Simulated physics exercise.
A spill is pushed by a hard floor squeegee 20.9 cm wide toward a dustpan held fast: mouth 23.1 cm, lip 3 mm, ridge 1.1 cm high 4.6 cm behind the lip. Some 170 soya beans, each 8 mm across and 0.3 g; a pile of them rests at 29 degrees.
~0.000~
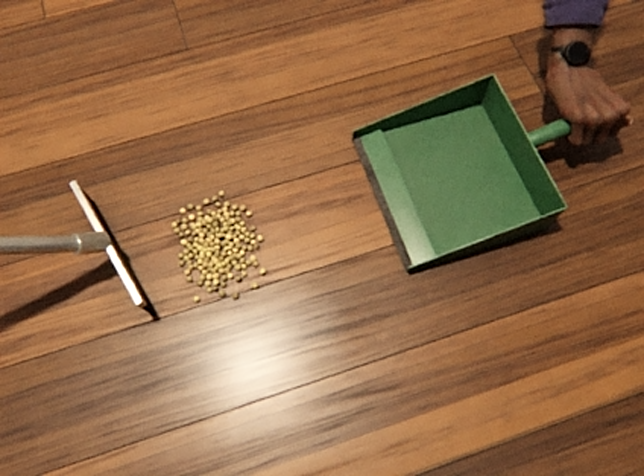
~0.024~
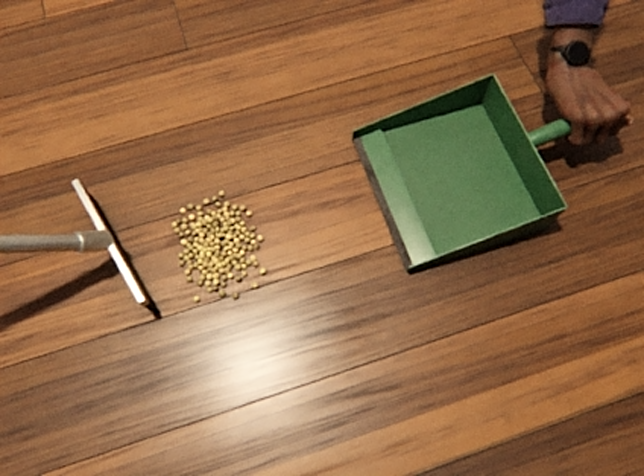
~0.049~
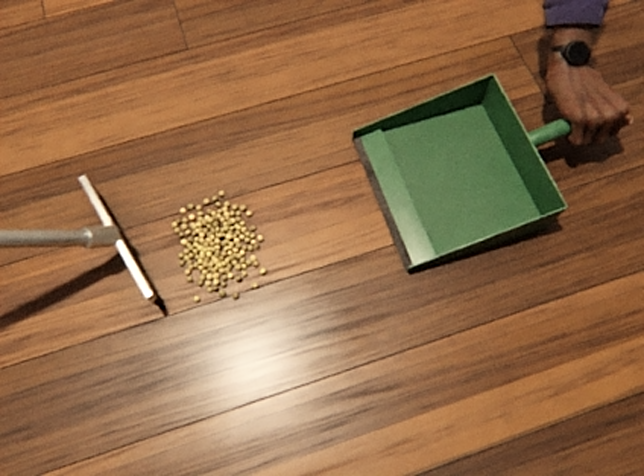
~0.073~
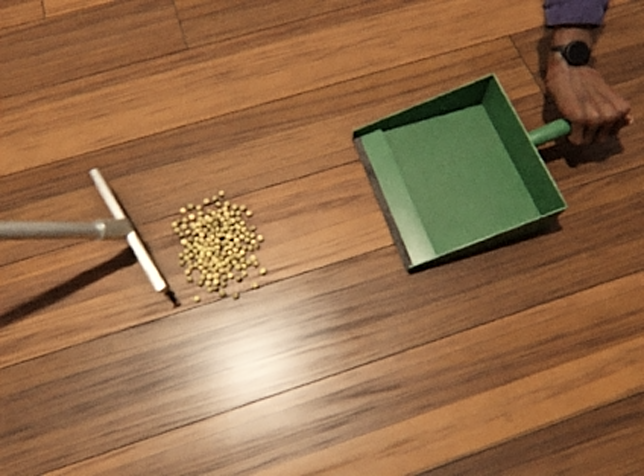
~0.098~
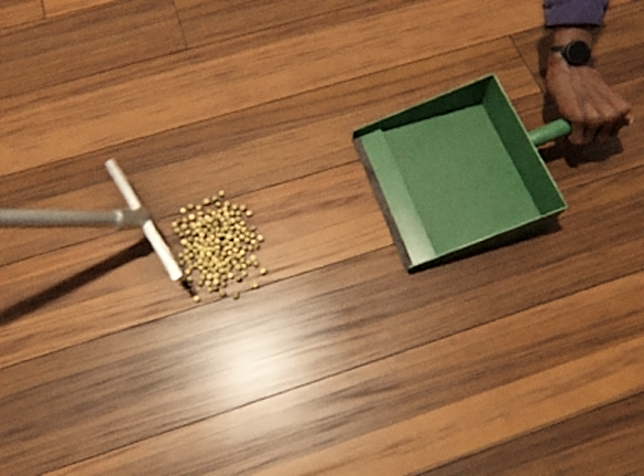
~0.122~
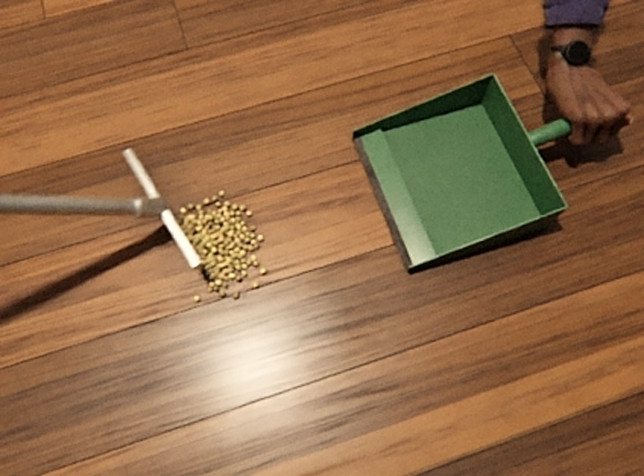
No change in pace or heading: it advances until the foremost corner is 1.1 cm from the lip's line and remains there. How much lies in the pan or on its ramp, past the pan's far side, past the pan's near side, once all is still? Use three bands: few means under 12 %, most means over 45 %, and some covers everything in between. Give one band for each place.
Pan: Some, far side: Some, near side: Few.
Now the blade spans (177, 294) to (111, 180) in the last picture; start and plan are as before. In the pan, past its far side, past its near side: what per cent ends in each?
Split: Pan = 15, far = 20, near = 5.
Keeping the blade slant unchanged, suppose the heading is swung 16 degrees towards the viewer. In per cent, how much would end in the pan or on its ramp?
35 %.
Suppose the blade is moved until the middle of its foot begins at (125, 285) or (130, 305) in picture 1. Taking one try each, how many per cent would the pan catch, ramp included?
Estimates: 30 percent and 30 percent.
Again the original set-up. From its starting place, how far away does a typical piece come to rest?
Median shift: Approx. 30 cm.
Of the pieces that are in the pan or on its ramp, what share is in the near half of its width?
About 10 %.
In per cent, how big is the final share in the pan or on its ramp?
I reckon around 20 in a hundred.
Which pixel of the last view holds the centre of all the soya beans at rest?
Roughly (363, 151).
Then, at 0.25 s, middle of the blade 15 cm from the lip; 0 % over the lip, far side 15 %, near side 0 %.
After 0.33 s, middle of the blade 7 cm from the lip; 0 % over the lip, far side 25 %, near side 0 %.
After 0.55 s, middle of the blade 4 cm from the lip; 25 % over the lip, far side 35 %, near side 5 %.
In the end, at 1.9 s, pan 20 %, far side 35 %, near side 5 %, in front of the lip or behind the blade 40 %.
